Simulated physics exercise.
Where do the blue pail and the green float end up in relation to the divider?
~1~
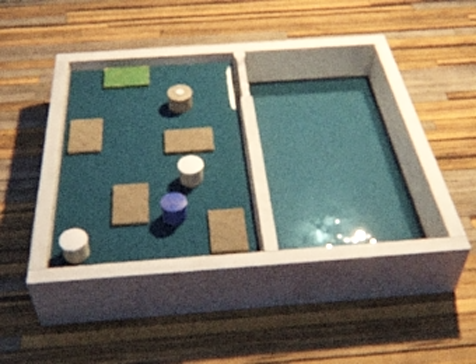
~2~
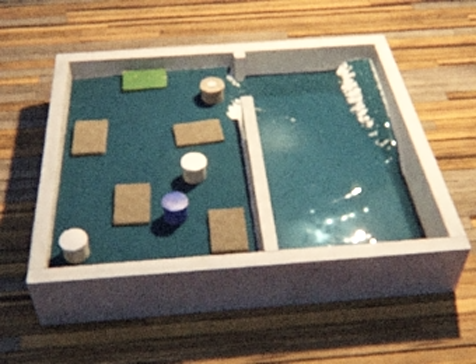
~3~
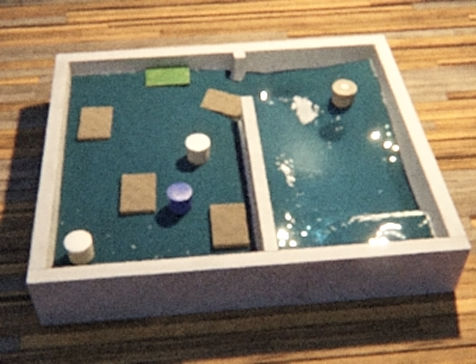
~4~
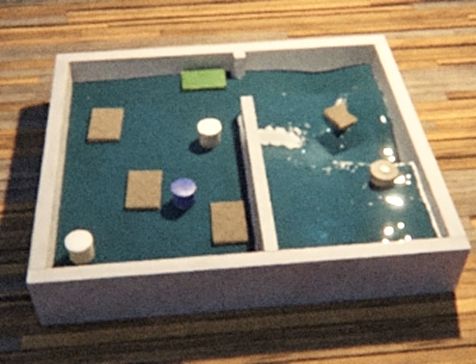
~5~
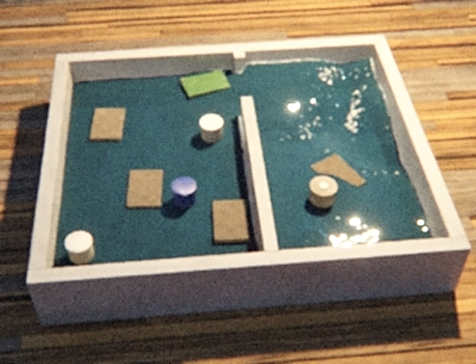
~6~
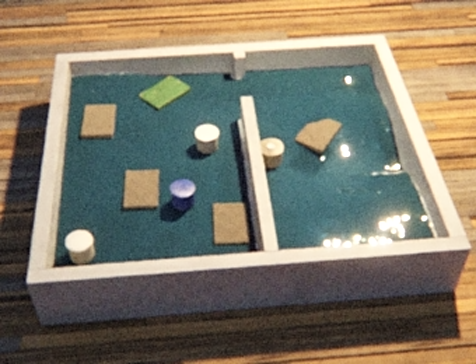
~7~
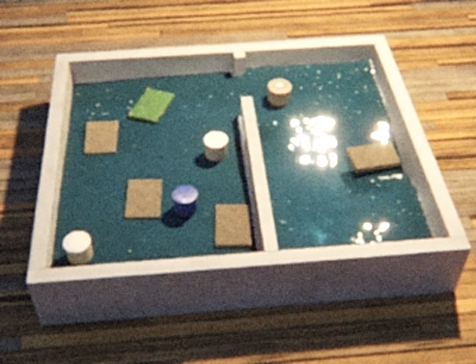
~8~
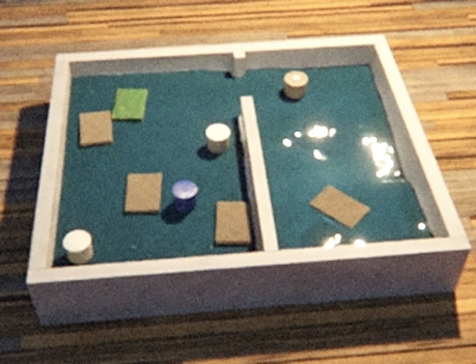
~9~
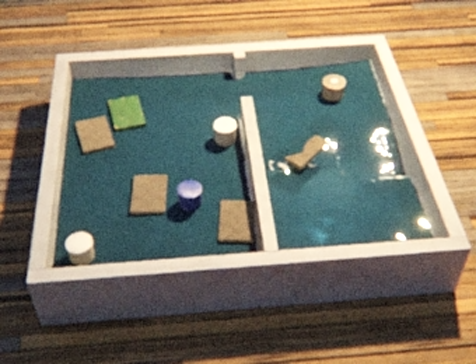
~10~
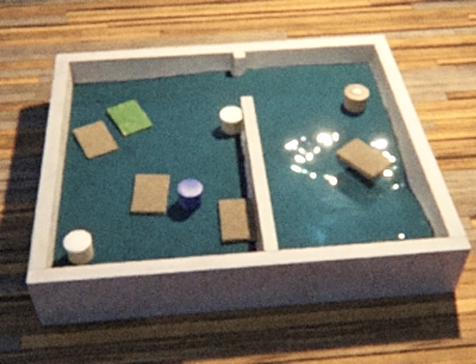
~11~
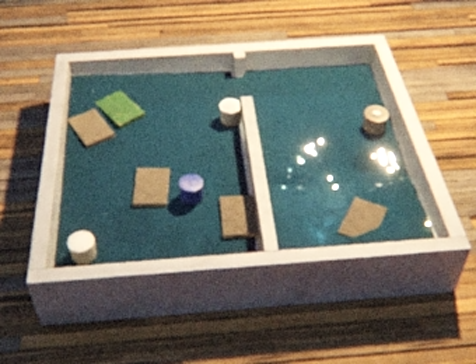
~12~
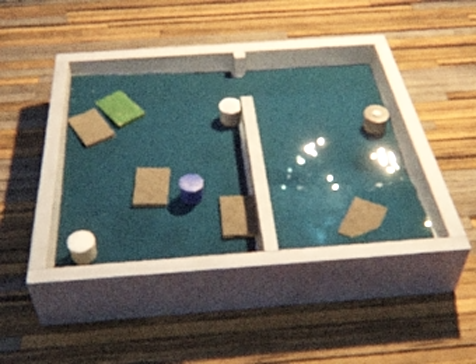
Both end up on the left side of the divider. The blue pail stays held back behind the wall, and the green float drifts toward the gap but falls short and moves back to the upper left.
